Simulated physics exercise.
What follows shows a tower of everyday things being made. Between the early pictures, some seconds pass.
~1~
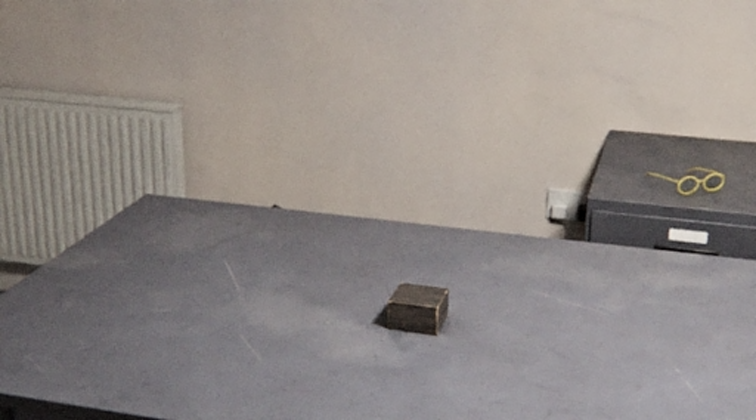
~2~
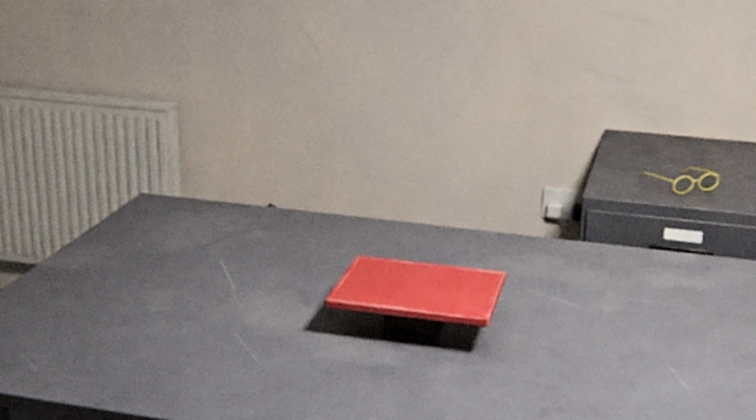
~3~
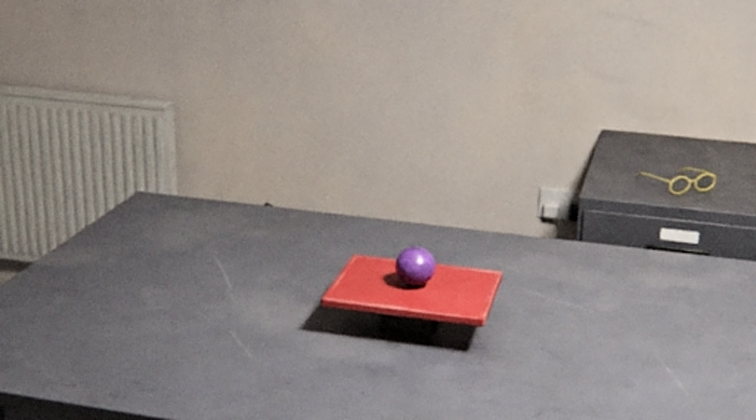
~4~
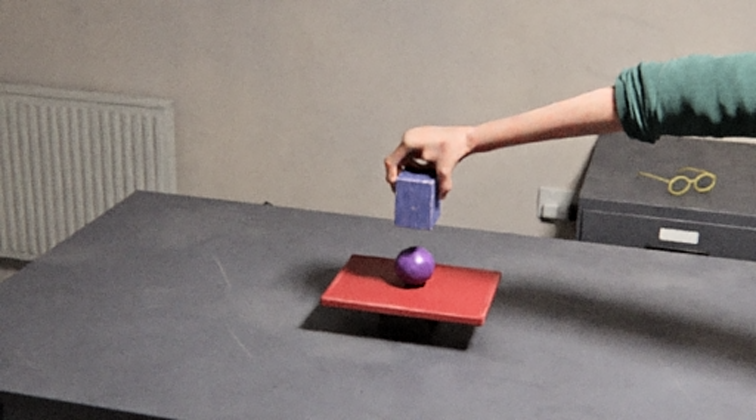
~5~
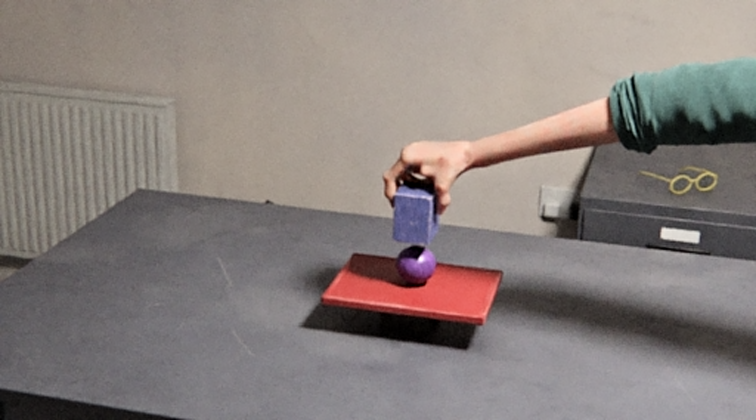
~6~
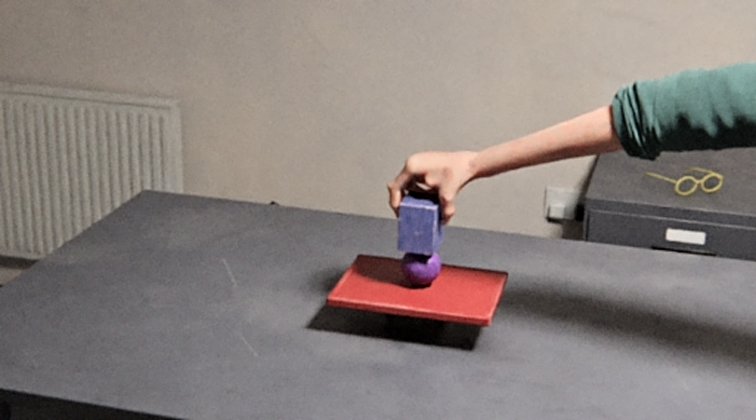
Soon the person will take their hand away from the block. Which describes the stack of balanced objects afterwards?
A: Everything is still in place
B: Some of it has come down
Some of it has come down (B).
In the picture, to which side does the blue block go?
Pretty clearly in the leftward direction.
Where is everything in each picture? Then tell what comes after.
The last thing is not in view yet, in the first frame.
The last thing is not in view yet; red tray (418, 289), in the second frame.
The last thing is not in view yet, in the third frame.
Coming down; blue block (418, 198); purple onion (415, 265), in the fourth frame.
Coming down; blue block (417, 213); red tray (415, 287), in the fifth frame.
In place under the hand; blue block (421, 222), in the sixth frame.
Then, 0.60 s later than the last frame, blue block now fallen.
Then, 0.90 s later than the last frame, things are still on the move.
When it is over, fallen, blue block; the other 3 as before. End places, in pixels of the last picture, blue block near (294, 270). The pile gives way.
